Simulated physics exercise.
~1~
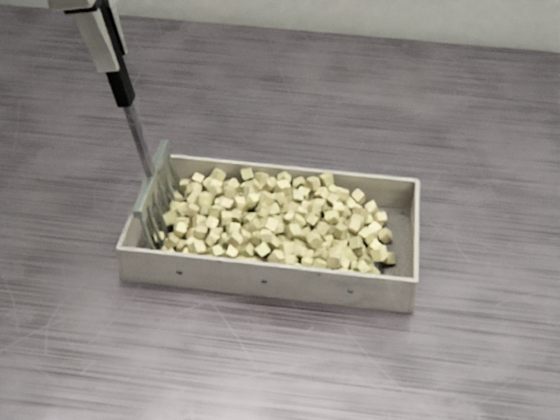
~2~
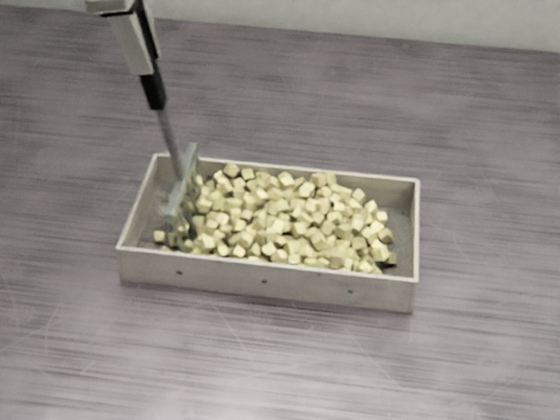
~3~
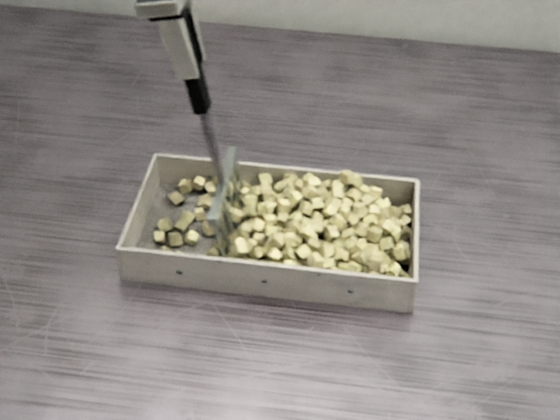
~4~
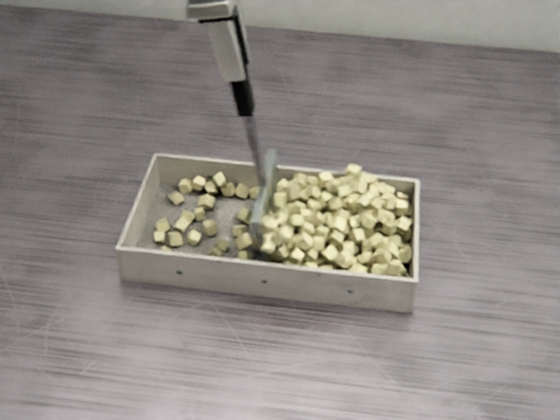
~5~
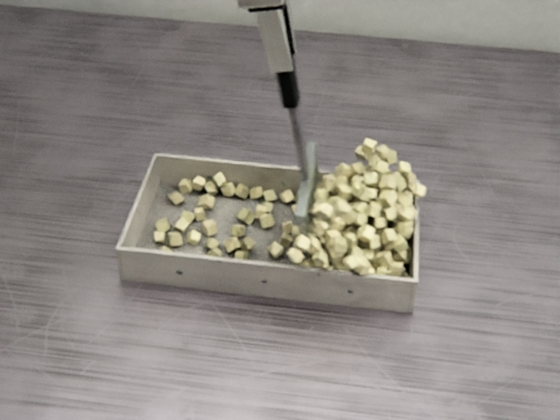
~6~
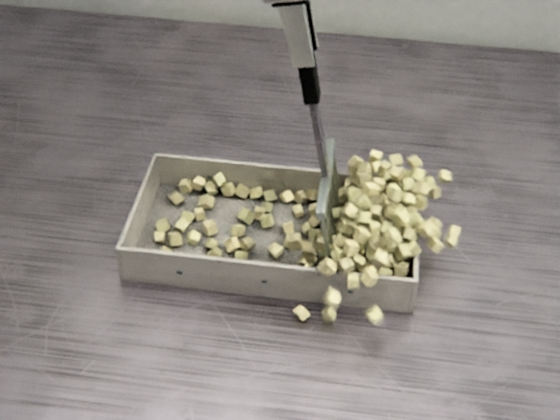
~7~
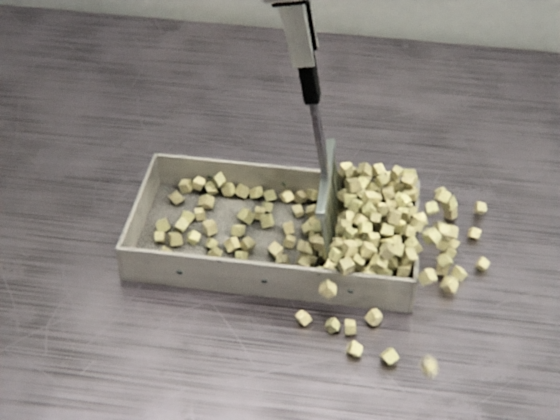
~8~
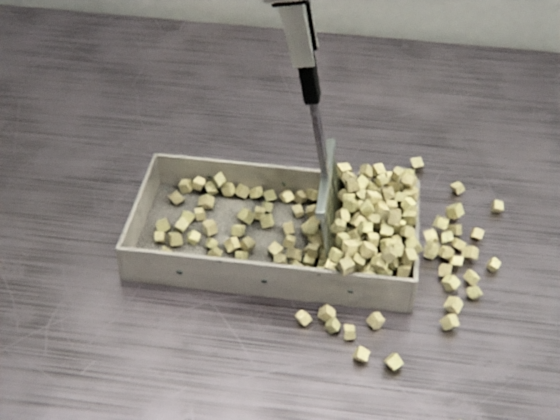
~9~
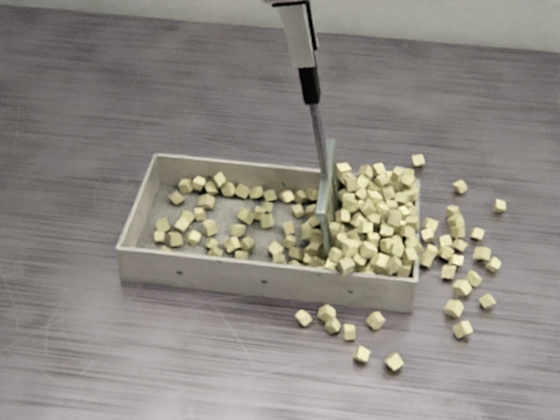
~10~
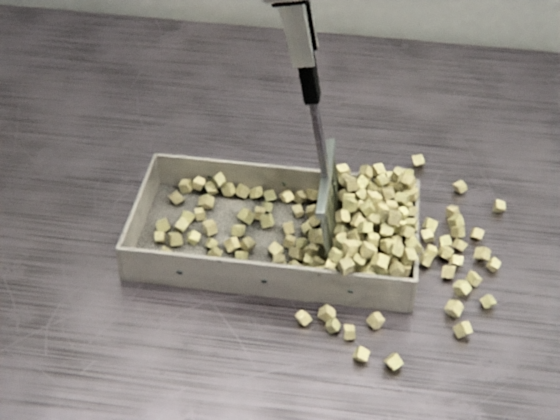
A pronged comb on a robot arm stands at the left end of a shallow pale tray filled with cream-coloured cubes, seen from above on a streaked grey tabletop. It sweeps right through the cubes, pushing most of them ahead while a scattering slips behind onto the tray floor. The load heaps up against the right end, rises above the rim, and spills over the right wall and front edge. The comb stops short of that end as cubes tumble across the table. Finally everything settles, with a dense pile right of the comb and a small share lying outside.
